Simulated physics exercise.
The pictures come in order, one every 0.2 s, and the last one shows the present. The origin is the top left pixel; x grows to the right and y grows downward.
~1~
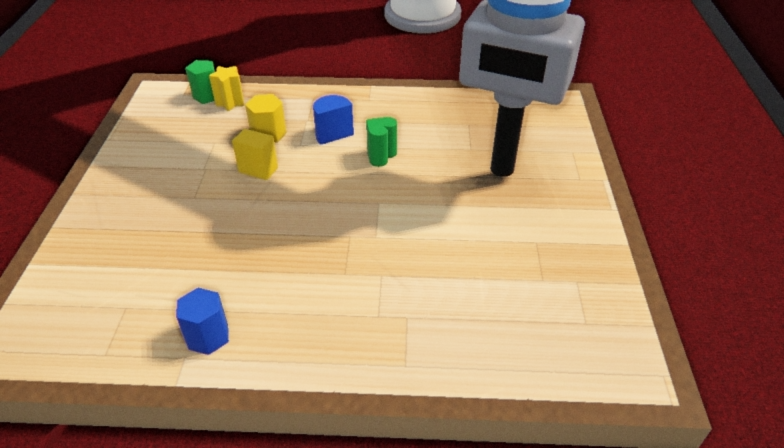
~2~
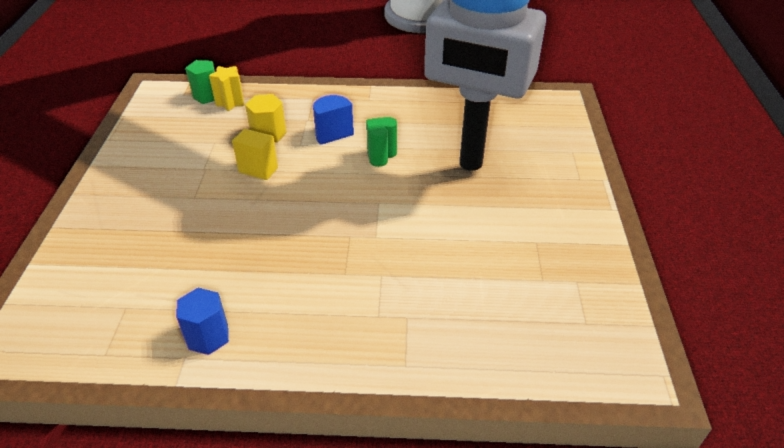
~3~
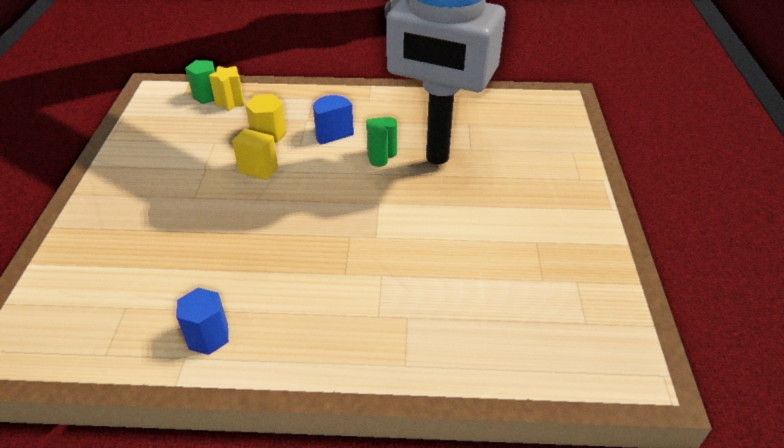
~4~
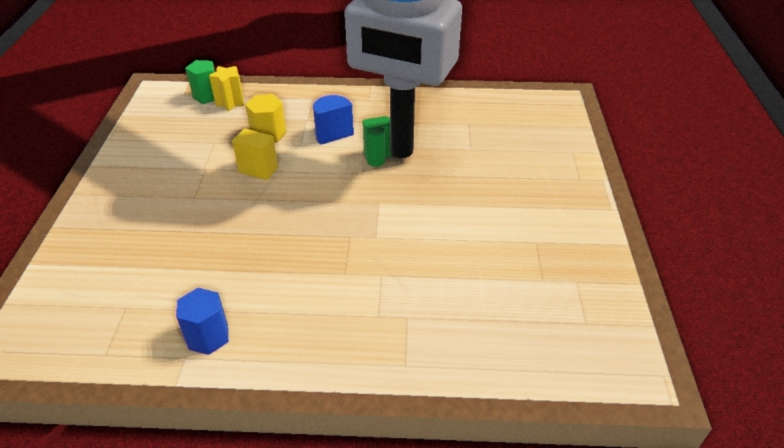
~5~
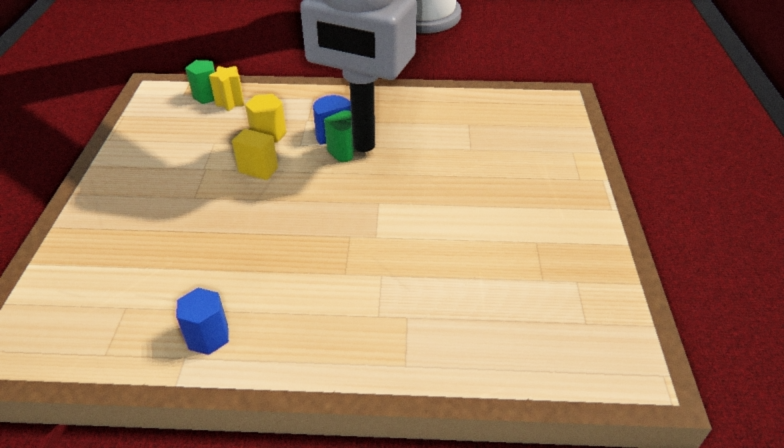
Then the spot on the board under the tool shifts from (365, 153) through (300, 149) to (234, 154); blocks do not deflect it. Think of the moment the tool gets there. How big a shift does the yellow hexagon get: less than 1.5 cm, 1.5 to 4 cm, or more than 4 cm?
Displacement: 1.5 to 4 cm.
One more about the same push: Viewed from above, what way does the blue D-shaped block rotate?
Clockwise rotation.
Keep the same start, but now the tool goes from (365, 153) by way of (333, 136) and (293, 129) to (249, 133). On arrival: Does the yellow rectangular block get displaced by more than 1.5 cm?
No
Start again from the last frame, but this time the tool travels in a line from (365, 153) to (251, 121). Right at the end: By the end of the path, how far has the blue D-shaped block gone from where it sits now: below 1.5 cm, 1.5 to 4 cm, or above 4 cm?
Distance: 1.5 to 4 cm.
What follows on the original path. One third of the way, tool at (320, 142); blue D-shaped block at (326, 100), turned 30° clockwise; green heart at (296, 116).
Two thirds of the way, tool at (277, 143); yellow hexagon at (251, 99), turned 50° clockwise; blue D-shaped block at (326, 100), turned 30° clockwise; green heart at (251, 116).
At the end, tool at (232, 147); yellow rectangular block unmoved; yellow hexagon at (250, 98), turned 60° clockwise; blue D-shaped block at (326, 100), turned 30° clockwise; green heart at (209, 117), turned 20° clockwise.
